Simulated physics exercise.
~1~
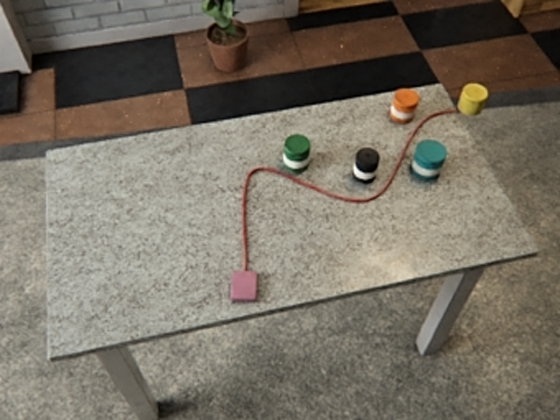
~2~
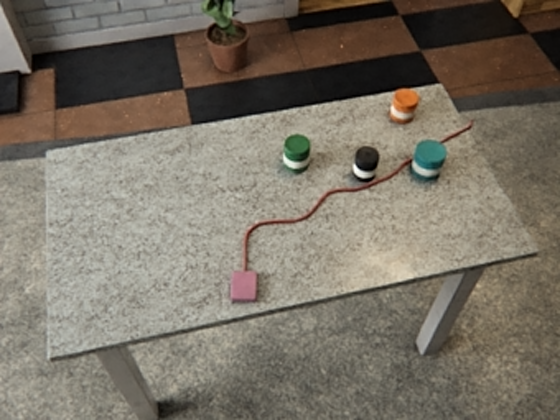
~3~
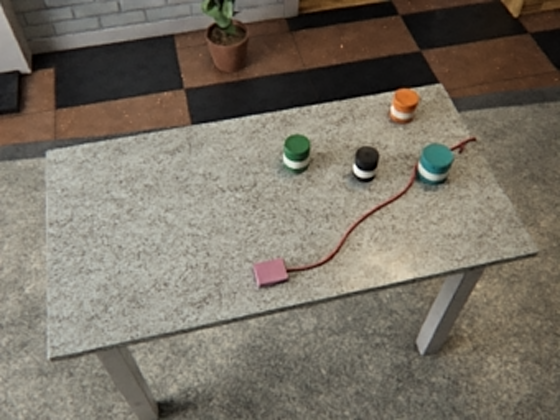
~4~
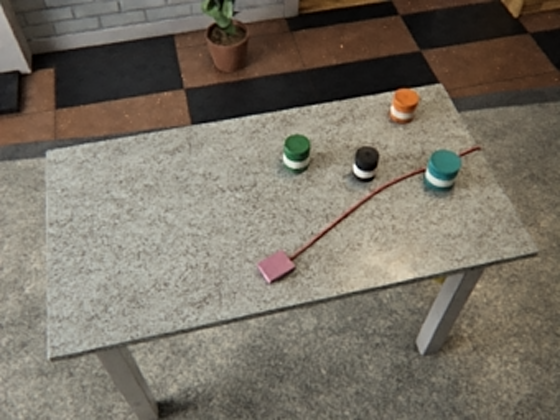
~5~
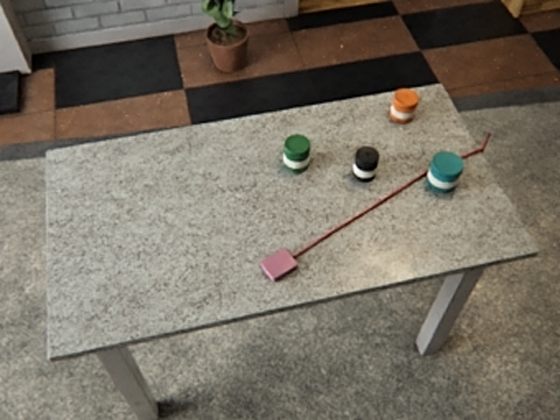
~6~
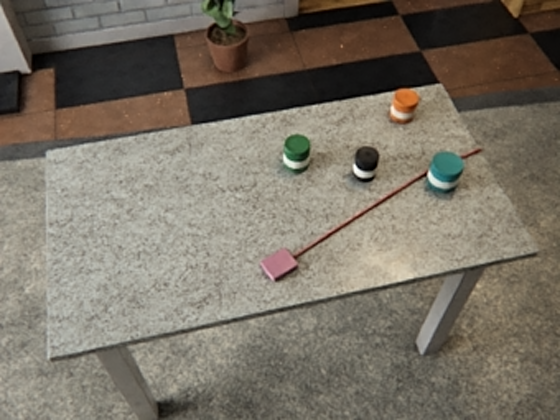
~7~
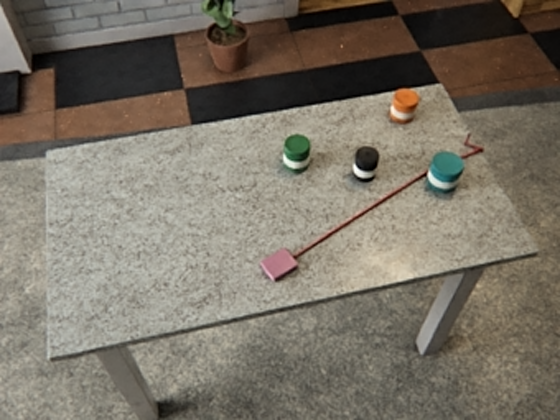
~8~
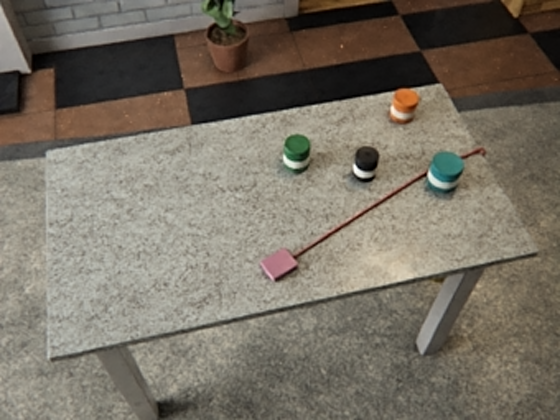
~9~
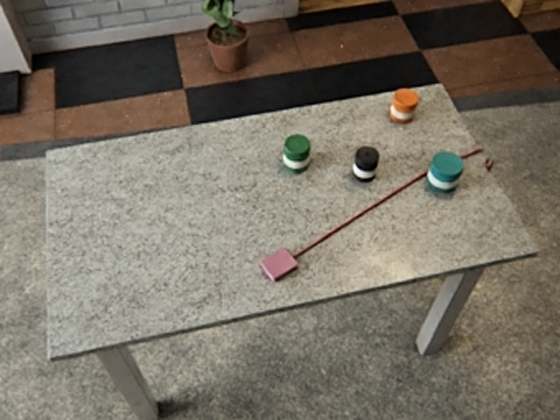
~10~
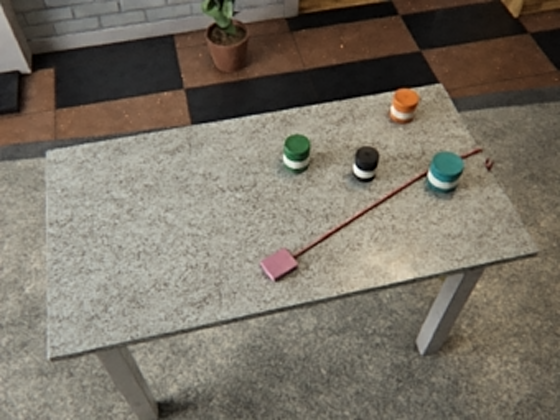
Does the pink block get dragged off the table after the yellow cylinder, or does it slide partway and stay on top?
It slides only a short way to the right and away from the front edge, then stops and stays on the table.
